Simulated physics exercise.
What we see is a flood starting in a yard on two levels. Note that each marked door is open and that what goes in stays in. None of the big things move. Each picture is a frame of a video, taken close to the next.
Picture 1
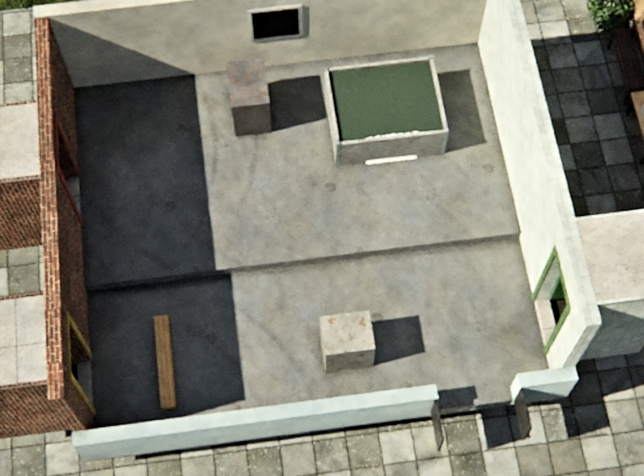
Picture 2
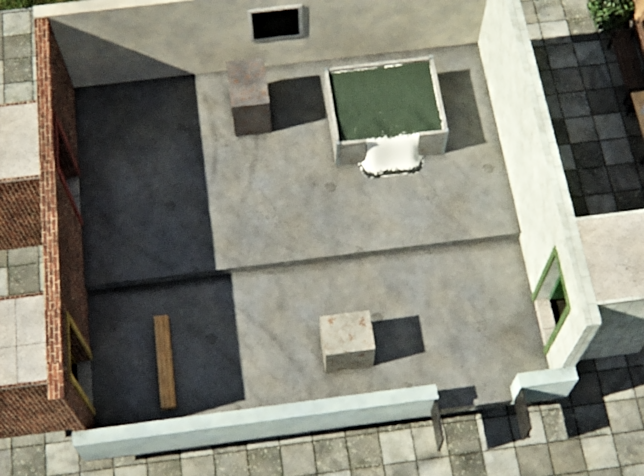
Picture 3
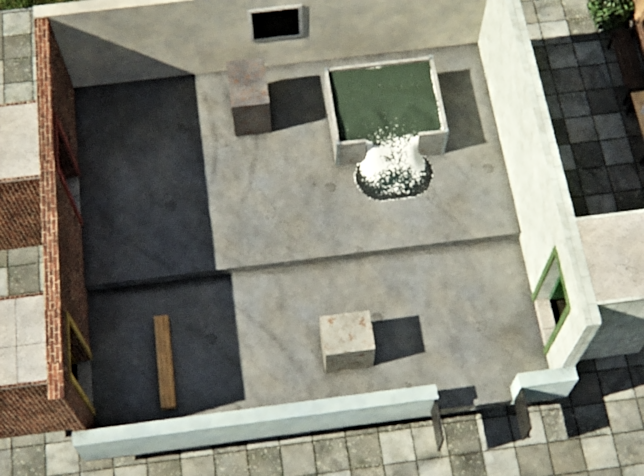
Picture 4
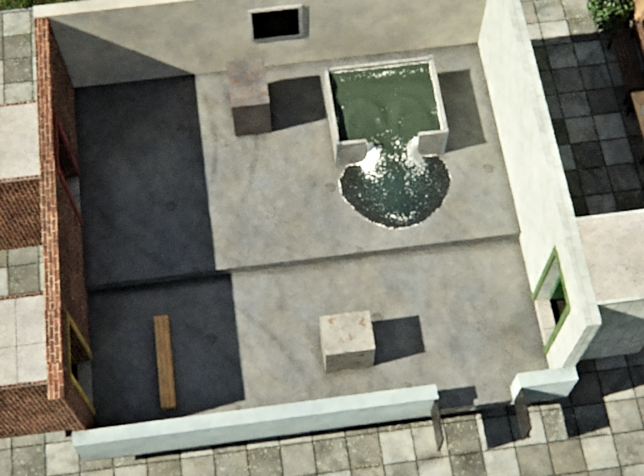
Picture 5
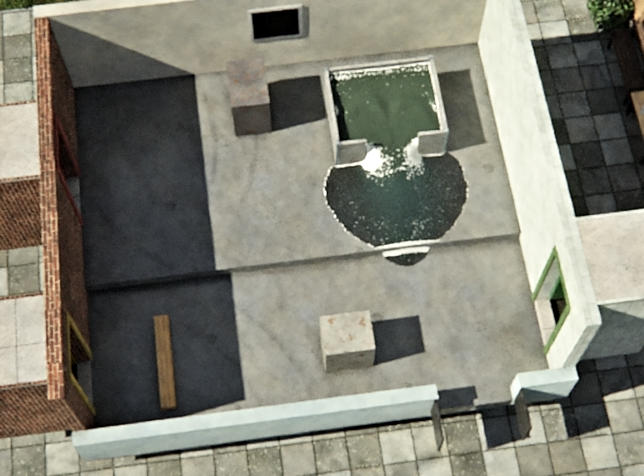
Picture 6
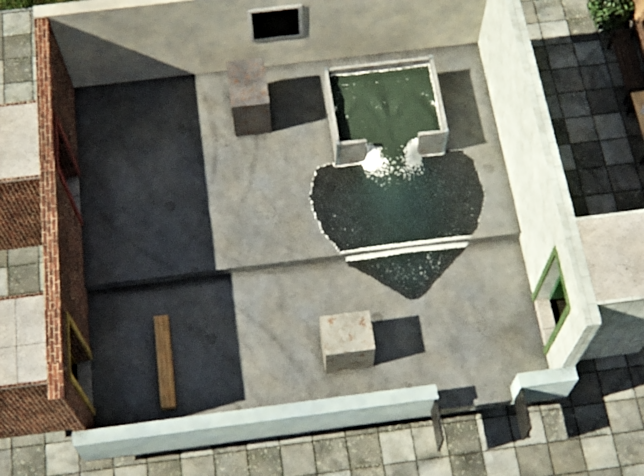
Water bursts from the front of a pale, green-filled tank near the back of a walled, grey two-level yard, seen from high above by a still camera. A block stands left of the tank, another sits on the lower level, and a brown plank lies in shadow at left by a brick wall. White foam pours through the gap, spreads into a dark, rounded pool, then crosses the step onto the lower level.
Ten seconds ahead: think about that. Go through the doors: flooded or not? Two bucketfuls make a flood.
In order: The yellow door does not surpass two buckets; the red door does not surpass two buckets; the green door does not surpass two buckets.
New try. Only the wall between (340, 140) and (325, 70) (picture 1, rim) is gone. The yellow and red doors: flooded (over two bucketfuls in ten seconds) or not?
First the yellow door, which overshoots; then the red door, which overshoots.
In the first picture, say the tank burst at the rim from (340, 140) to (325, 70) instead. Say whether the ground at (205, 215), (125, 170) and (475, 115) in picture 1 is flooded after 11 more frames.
In turn: Under water, awash, not flooded.
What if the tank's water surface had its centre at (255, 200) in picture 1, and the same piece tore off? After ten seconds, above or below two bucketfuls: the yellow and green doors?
Yellow: Exceeds it; green: Falls short.
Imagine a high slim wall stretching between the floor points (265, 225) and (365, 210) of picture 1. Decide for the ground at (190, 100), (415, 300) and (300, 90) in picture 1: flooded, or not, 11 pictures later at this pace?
First spared, then soaked, then spared.
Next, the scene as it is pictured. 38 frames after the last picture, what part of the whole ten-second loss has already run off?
Around 70 %.
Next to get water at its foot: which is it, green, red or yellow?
The green door.
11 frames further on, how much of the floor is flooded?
Estimated share: About 35 %.
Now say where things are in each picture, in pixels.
The water tank at (385, 102) is whole and still, in the first picture.
Water pours out at (391, 149) and has run to (419, 164), in the second picture.
The front is at (424, 186), out from the gap at (391, 151), in the third picture.
Water pours out at (391, 151) and has run to (395, 225), in the fourth picture.
The front is at (410, 262), out from the gap at (391, 151), in the fifth picture.
Water pours out at (391, 151) and has run to (412, 295), in the sixth picture.
A moment on, water covers 30 % of the floor; the yellow door not reached, the red door not reached, the green door not reached.
Next, water covers 35 % of the floor; the yellow door not reached, the red door not reached, the green door wet at the sill, nothing in.
Then, water covers 45 % of the floor; the yellow door not reached, the red door not reached, the green door wet at the sill, nothing in.
Later, water covers 50 % of the floor; the yellow door under two buckets in, the red door not reached, the green door wet at the sill, nothing in.
In the end, water covers 50 % of the floor; the yellow door under two buckets in, the red door not reached, the green door wet at the sill, nothing in.
